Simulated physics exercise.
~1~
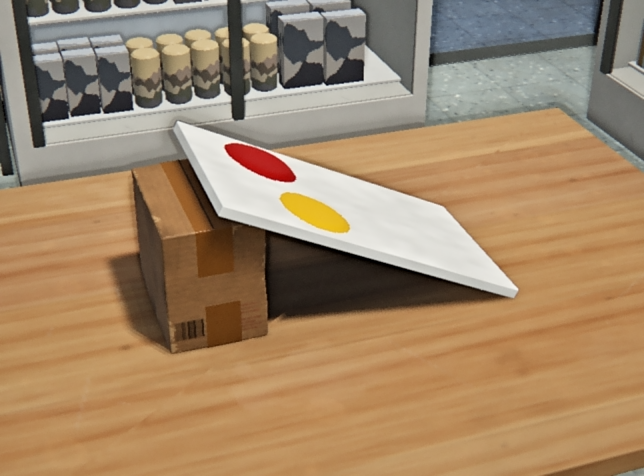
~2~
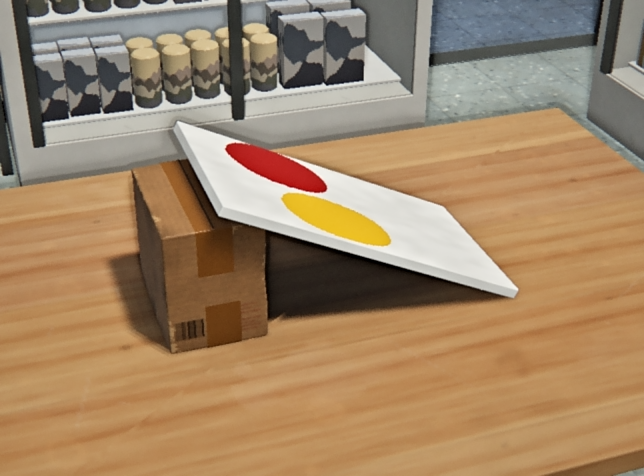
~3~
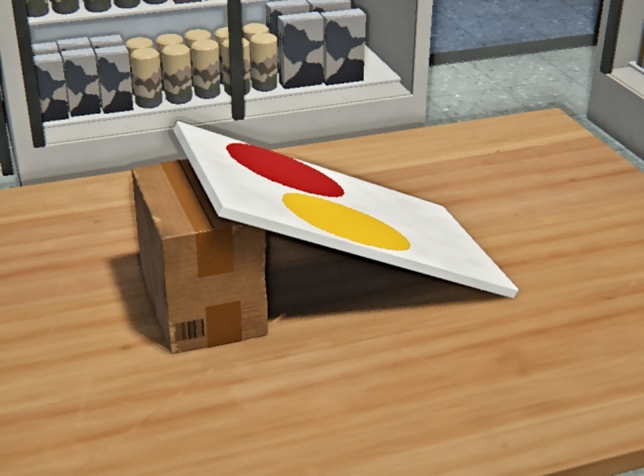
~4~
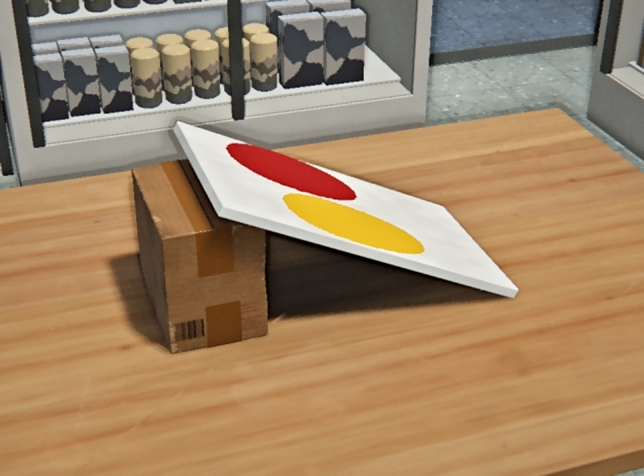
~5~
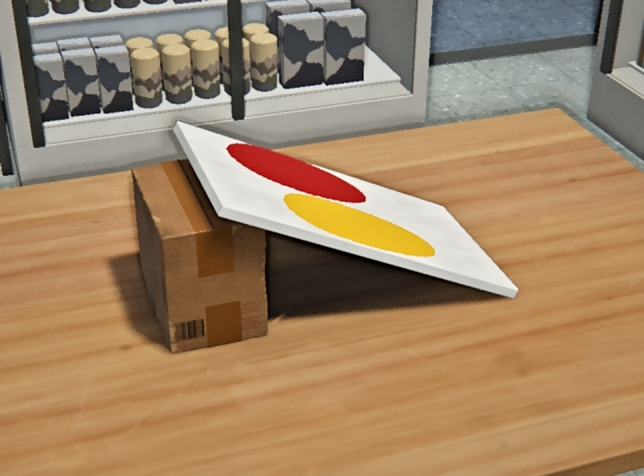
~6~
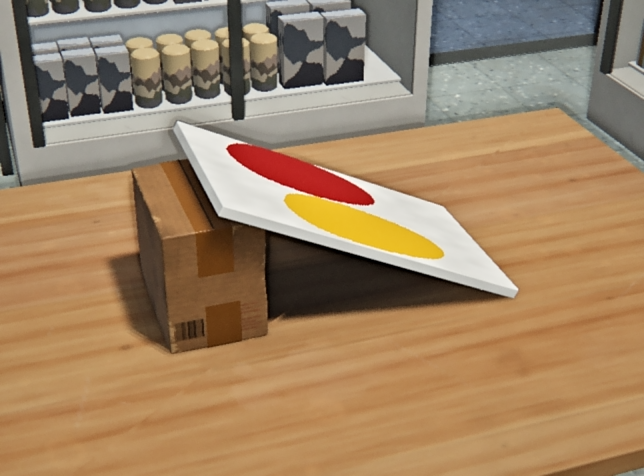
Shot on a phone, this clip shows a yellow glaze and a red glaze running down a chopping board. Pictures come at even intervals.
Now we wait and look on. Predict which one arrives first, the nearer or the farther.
The winner is going to be the one that isn't at the rear.
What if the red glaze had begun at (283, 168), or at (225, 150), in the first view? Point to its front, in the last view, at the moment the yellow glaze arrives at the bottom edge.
(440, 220); (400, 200).
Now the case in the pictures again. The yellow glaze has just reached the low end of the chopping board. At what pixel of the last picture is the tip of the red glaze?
At about (419, 211).
Soon after, the yellow glaze is close to the edge; the red glaze is three quarters of the way down.
In the end, the yellow glaze is at the low edge; the red glaze is three quarters of the way down.
